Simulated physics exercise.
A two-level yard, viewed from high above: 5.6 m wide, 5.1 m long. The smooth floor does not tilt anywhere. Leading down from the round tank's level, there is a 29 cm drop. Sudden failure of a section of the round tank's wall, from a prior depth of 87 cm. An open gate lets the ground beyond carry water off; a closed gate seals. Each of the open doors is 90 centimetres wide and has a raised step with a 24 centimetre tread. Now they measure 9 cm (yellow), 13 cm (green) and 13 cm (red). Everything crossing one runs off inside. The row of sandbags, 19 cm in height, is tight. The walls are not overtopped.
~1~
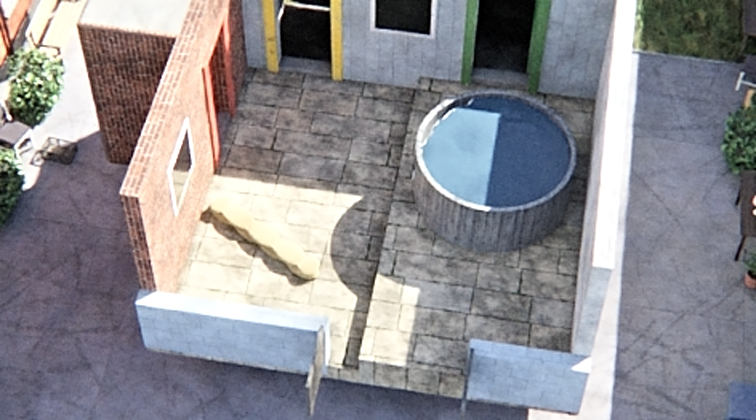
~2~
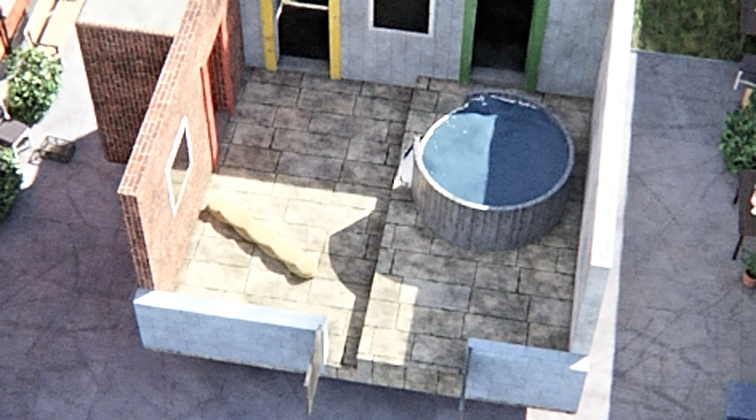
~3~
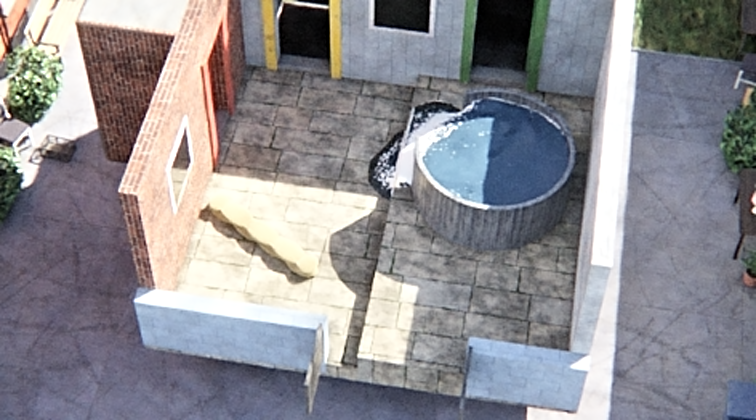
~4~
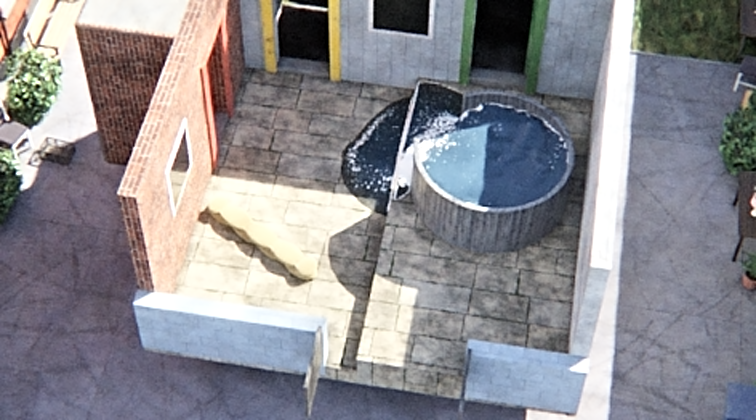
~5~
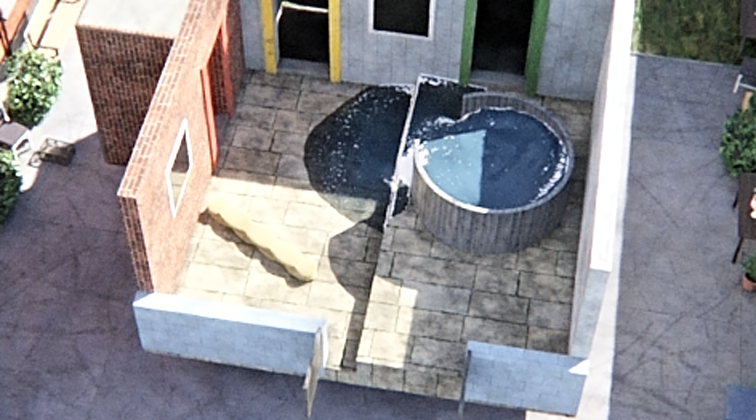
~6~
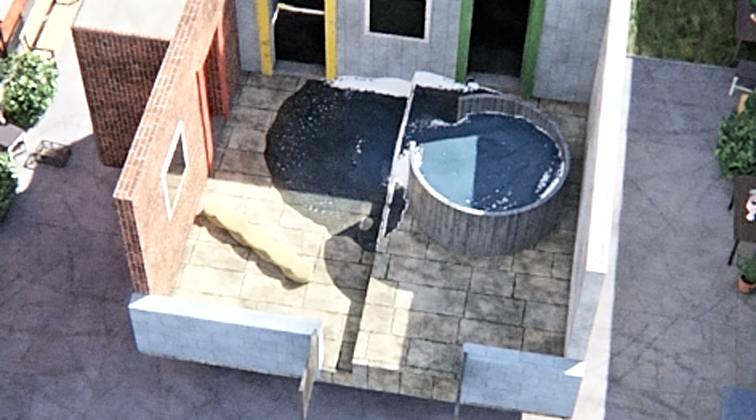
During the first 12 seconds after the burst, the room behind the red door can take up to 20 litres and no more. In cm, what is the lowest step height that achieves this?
About 32 cm.
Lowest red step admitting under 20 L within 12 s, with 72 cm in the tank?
25 cm.
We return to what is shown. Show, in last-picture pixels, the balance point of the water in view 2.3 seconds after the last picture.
(369, 170) or so.
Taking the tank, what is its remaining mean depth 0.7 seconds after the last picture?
Some 52 cm.
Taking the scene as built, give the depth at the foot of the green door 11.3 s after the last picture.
Lab note: Depth approx. 2.0 cm.
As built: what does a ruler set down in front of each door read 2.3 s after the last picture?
Reading in centimetres: Yellow = 28, green = 2, red = 26.
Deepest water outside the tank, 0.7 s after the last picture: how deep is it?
Close to 70 centimetres.
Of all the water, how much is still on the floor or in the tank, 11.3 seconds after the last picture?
Roughly 62 per cent of the water.
Then, 0.7 s after the last picture water covers 40 % of the floor, deepest (70 cm) near (242, 72); 21 cm at the red door, 14 litres in over its 13 cm step.
Then, 2.3 s after the last picture water covers 55 % of the floor, deepest (41 cm) near (212, 202); 26 cm at the red door, 171 litres in over its 13 cm step.
Then, 11.3 s after the last picture water covers 70 % of the floor, deepest (16 cm) near (212, 202); 12 cm at the red door, 333 litres in over its 13 cm step.
At the red door as built, the water peaked near 39 cm, 1.3 s after the last picture.
Run again over the same 12 s with other heights there, 35 litres in over 28.5 cm, 5 litres over 38.5 cm. The limit of 20 litres is kept from about 32 cm up.
